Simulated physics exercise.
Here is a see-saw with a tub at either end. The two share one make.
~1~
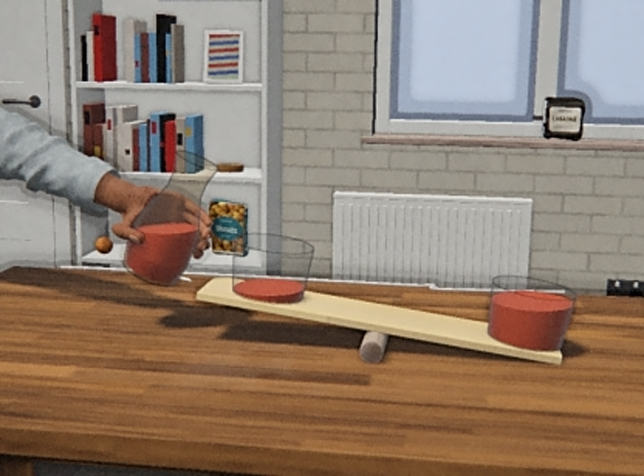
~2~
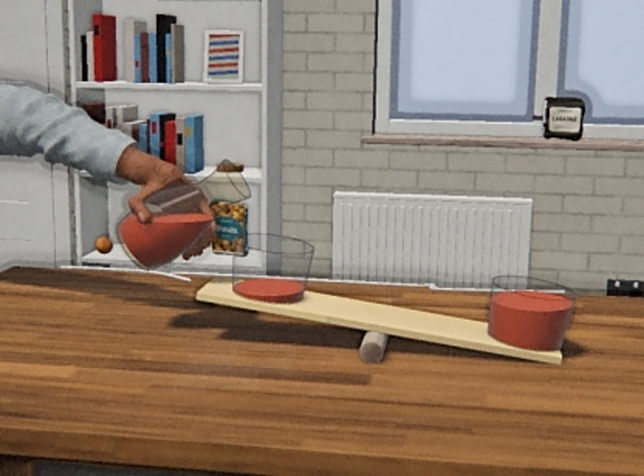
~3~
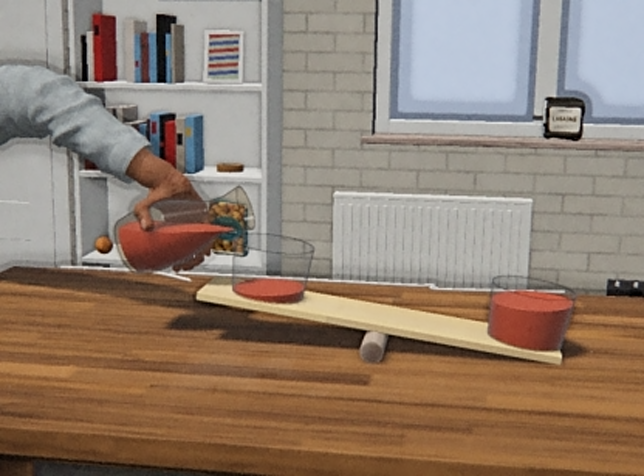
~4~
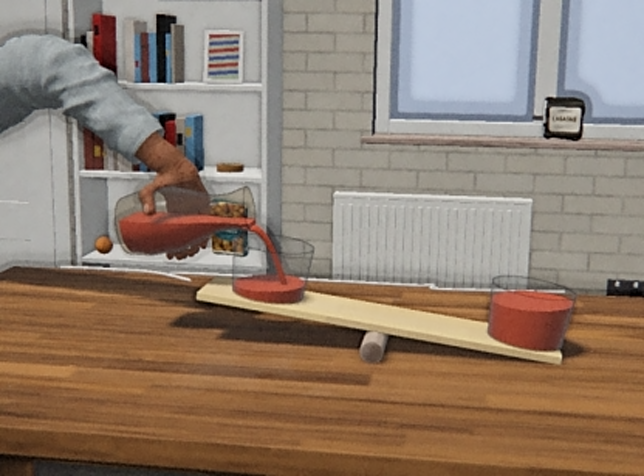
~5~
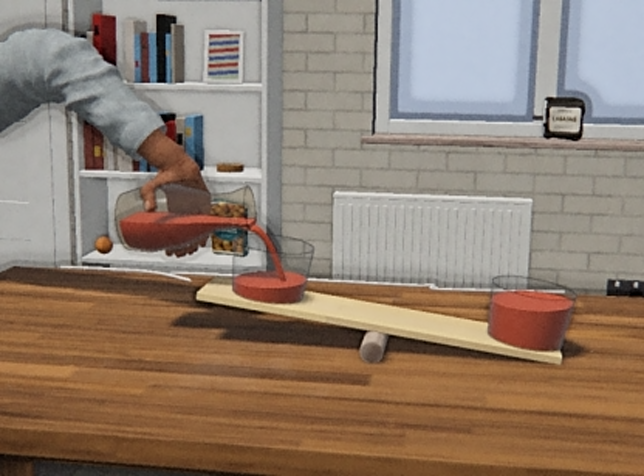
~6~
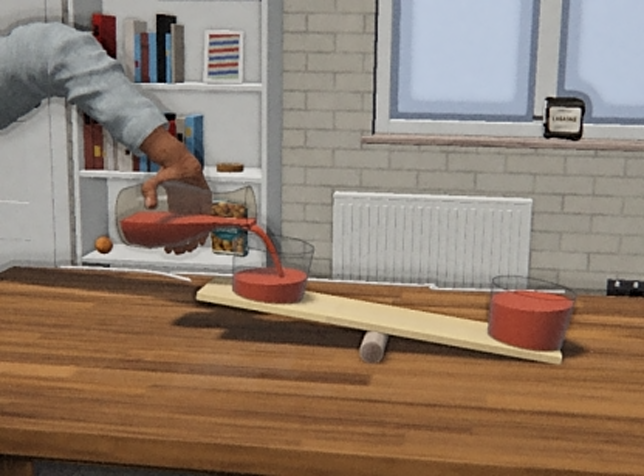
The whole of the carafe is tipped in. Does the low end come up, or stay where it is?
The low end stays where it is.
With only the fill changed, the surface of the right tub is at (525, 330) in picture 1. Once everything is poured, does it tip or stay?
I think it swaps its tilt.
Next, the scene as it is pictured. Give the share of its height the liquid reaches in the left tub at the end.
Close to 75 in a hundred, I think.
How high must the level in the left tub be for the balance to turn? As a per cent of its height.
I make it 95 per cent.
Shortly, the left tub is about half full; the board leans as before.
Then, the left tub is about two thirds full; the board leans as before.
At the finish, the left tub is about three quarters full; the board leans as before.
